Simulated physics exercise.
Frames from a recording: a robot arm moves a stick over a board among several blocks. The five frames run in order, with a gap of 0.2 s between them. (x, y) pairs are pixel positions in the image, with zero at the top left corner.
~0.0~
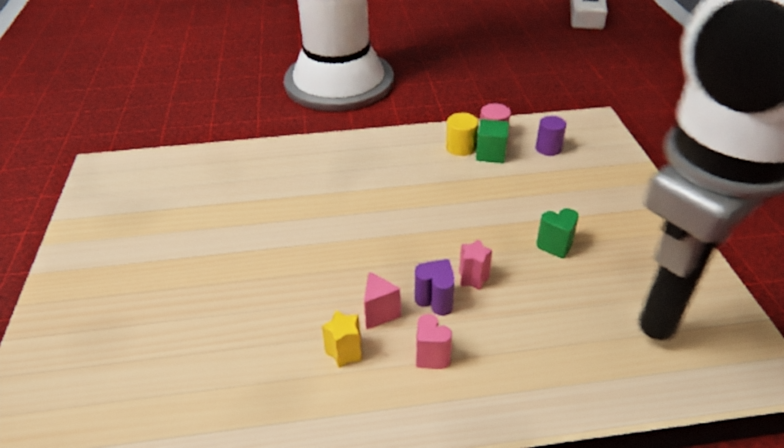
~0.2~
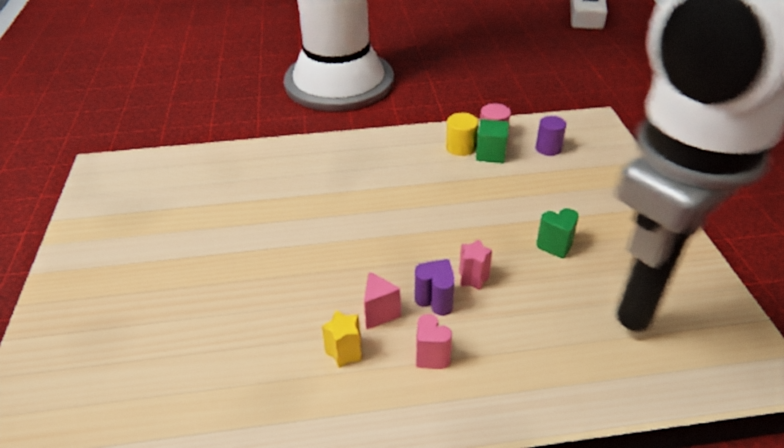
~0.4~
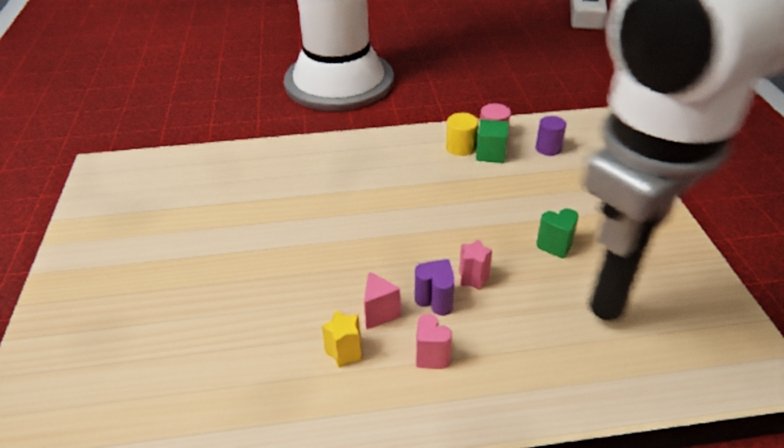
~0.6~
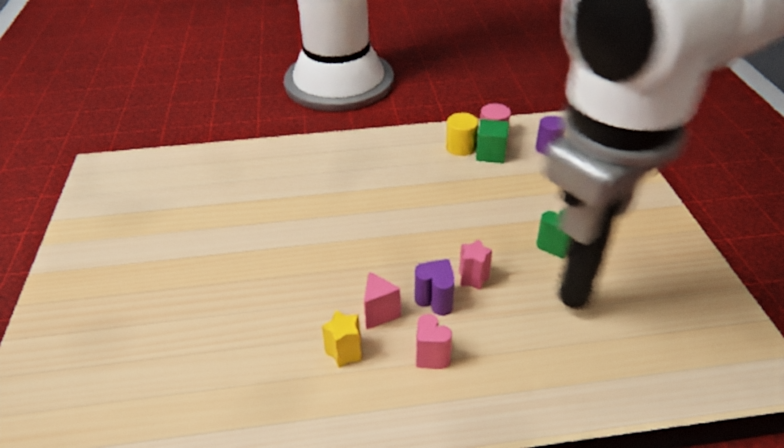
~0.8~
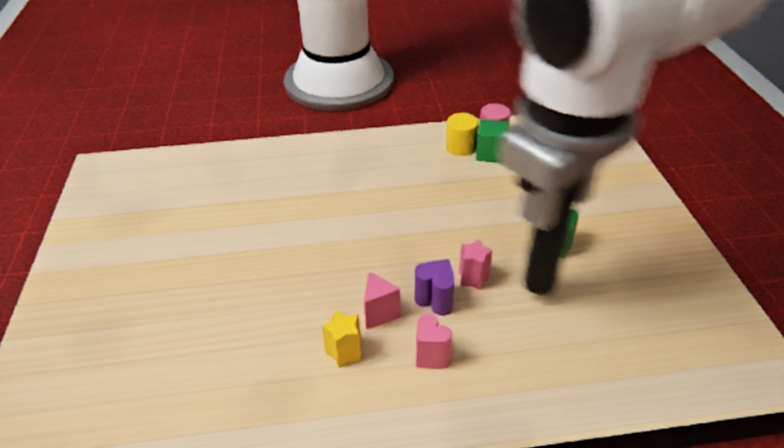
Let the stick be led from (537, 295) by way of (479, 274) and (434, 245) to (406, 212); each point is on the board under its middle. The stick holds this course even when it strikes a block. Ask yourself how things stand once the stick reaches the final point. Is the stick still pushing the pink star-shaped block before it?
Going by the path, no.
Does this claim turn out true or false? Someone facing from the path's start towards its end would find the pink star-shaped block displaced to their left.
This is true.
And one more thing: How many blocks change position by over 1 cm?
I'd say one block gets moved.
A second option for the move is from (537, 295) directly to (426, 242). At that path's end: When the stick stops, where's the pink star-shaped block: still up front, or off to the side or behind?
The pink star-shaped block won't stay at the front of the stick.
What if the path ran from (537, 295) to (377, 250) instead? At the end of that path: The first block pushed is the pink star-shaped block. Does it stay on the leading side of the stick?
I'm fairly sure the pink star-shaped block rides along ahead of the stick to the very end.
The first path, step by step. One third of the way, stick (479, 262); pink star-shaped block (451, 244), turned 30° anticlockwise.
Two thirds of the way, stick (434, 234); pink star-shaped block (420, 235), turned 85° anticlockwise.
At the end, stick (406, 201); purple heart-shaped block not moved; pink star-shaped block (420, 235), turned 85° anticlockwise.
